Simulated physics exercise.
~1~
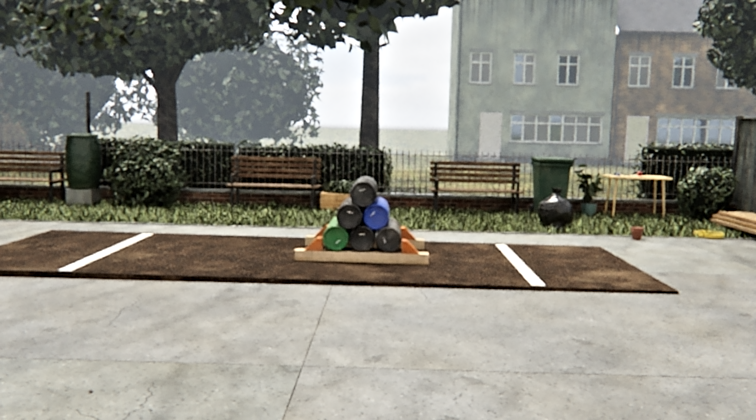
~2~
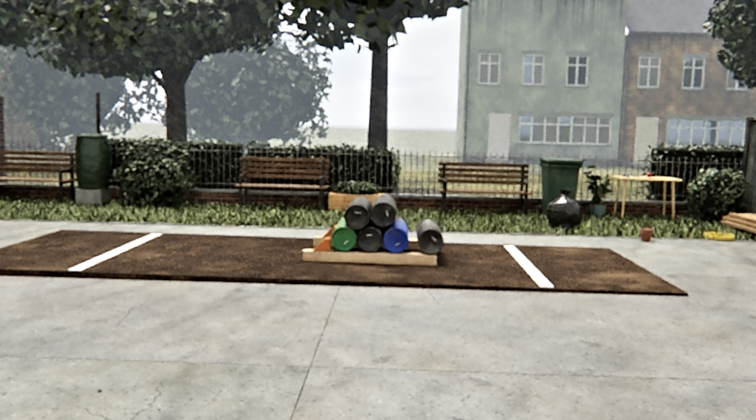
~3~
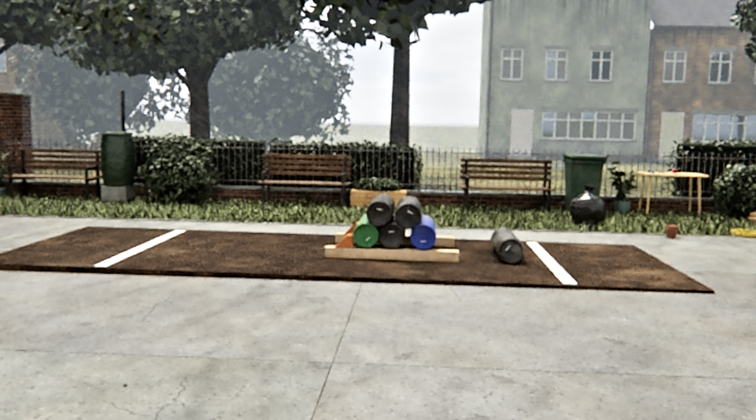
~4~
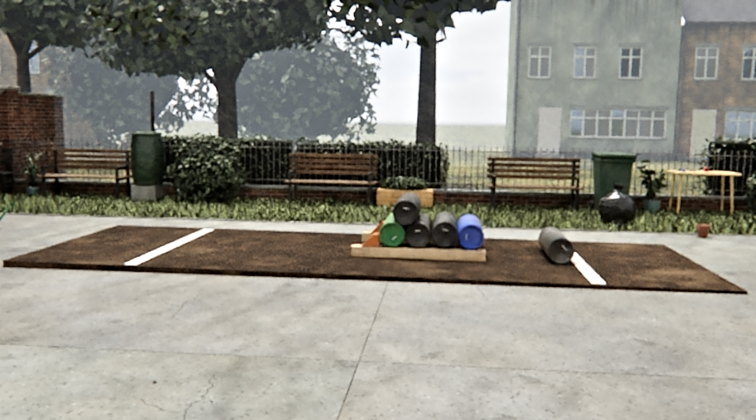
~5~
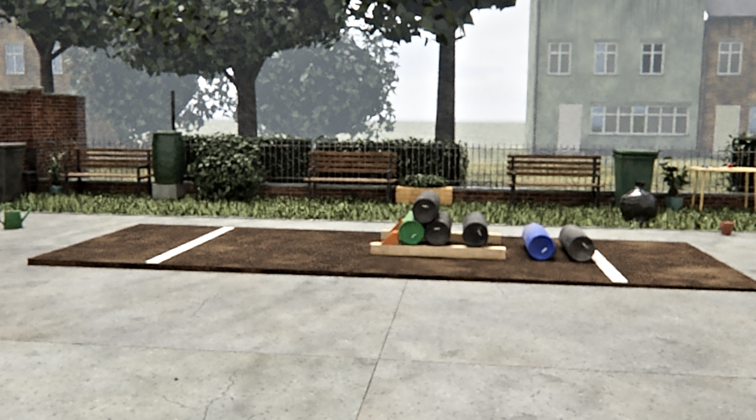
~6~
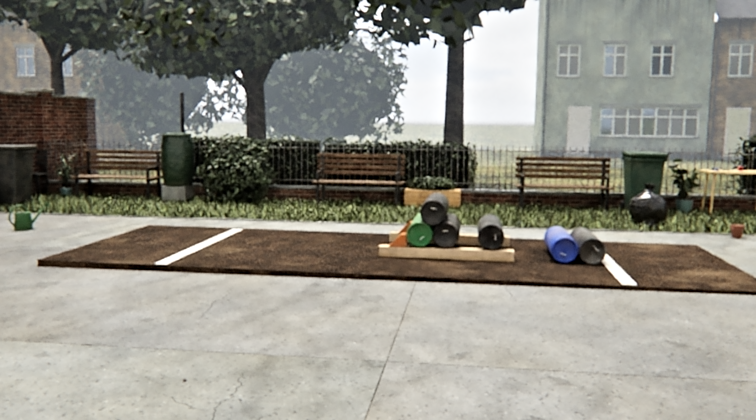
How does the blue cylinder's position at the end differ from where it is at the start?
At the start the blue cylinder sits in the middle row of the pyramid, on its right side. At the end it lies down on the soil to the right of the timbers, next to a dark cylinder and short of the right white line.
